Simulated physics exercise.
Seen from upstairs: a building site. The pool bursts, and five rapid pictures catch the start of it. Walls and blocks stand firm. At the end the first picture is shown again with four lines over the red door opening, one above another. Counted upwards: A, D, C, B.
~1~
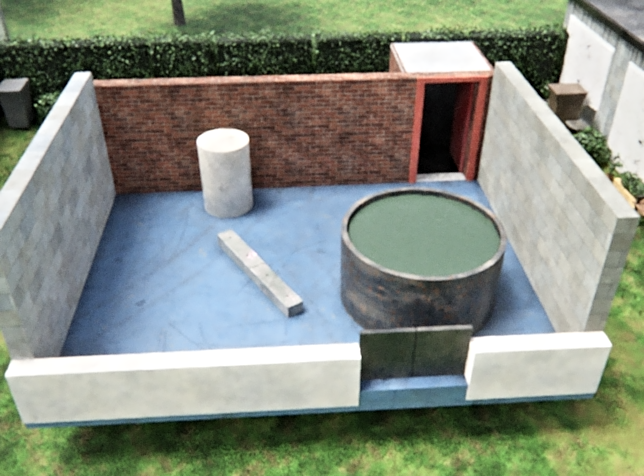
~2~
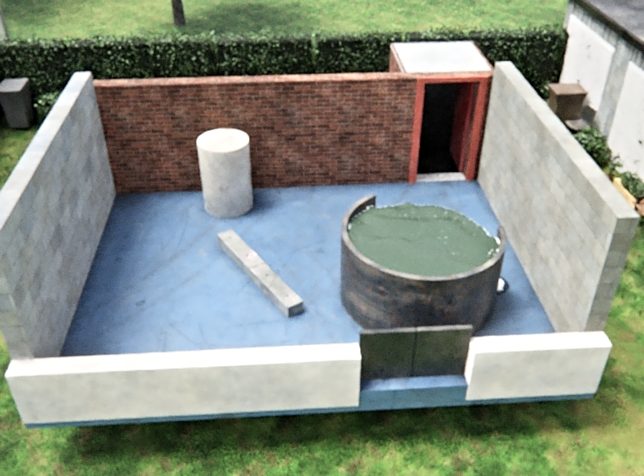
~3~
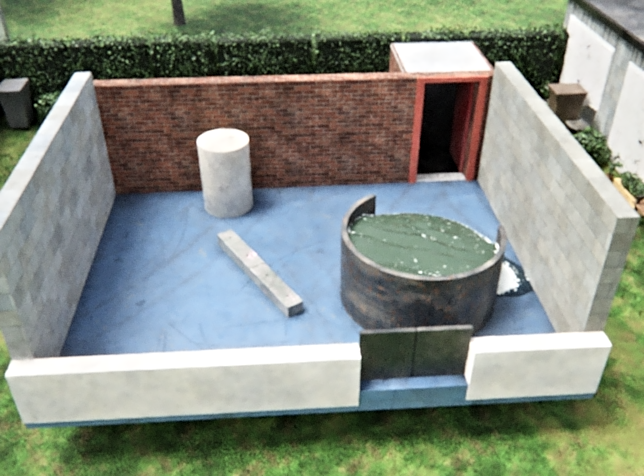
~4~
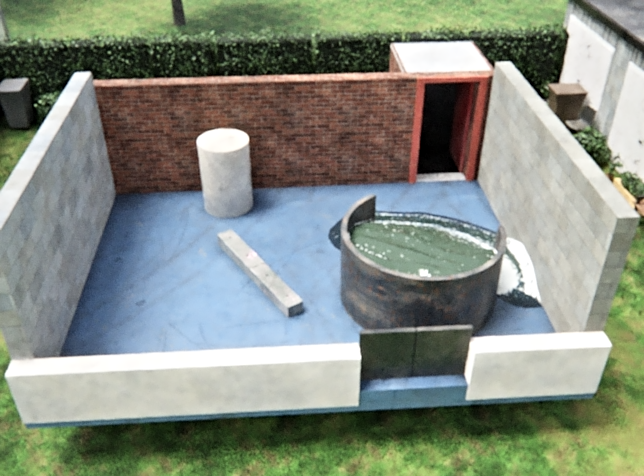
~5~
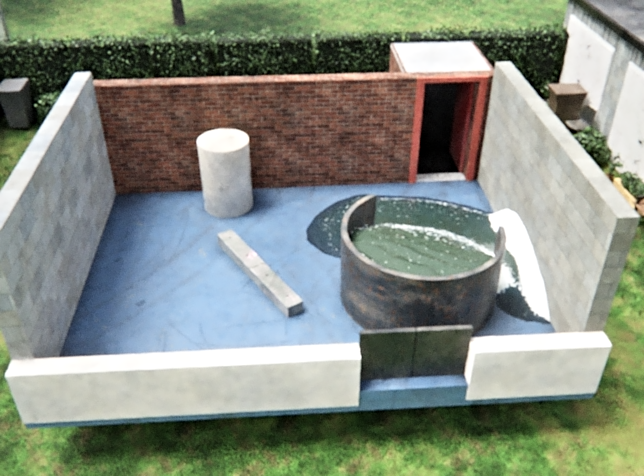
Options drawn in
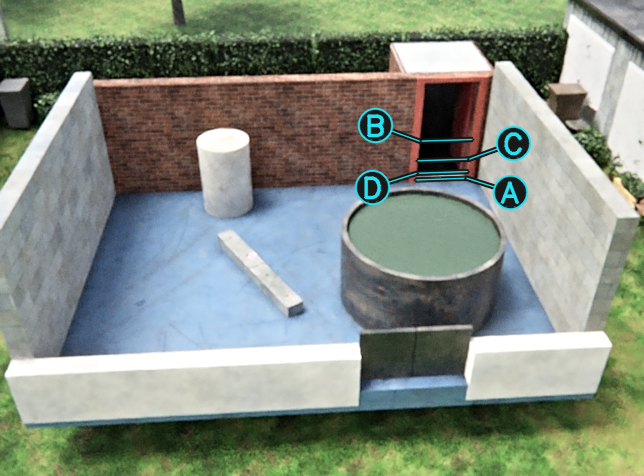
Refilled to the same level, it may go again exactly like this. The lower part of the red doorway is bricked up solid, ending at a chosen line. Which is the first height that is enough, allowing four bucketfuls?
I would pick height B.
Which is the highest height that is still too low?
That would be C.
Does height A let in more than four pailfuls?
Yes, that goes wrong.
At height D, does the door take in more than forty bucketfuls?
Yes.
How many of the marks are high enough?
One.
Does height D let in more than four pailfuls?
Yes.
On the marked copy, A at (441, 179); B at (445, 140); C at (443, 159); D at (442, 172); from the bottom up A, D, C, B.
Choosing A, dozens of bucketfuls pour in.
Choosing B, a splash gets over, under a bucket.
Choosing C, some 20 bucketfuls get in.
Choosing D, dozens of bucketfuls pour in.
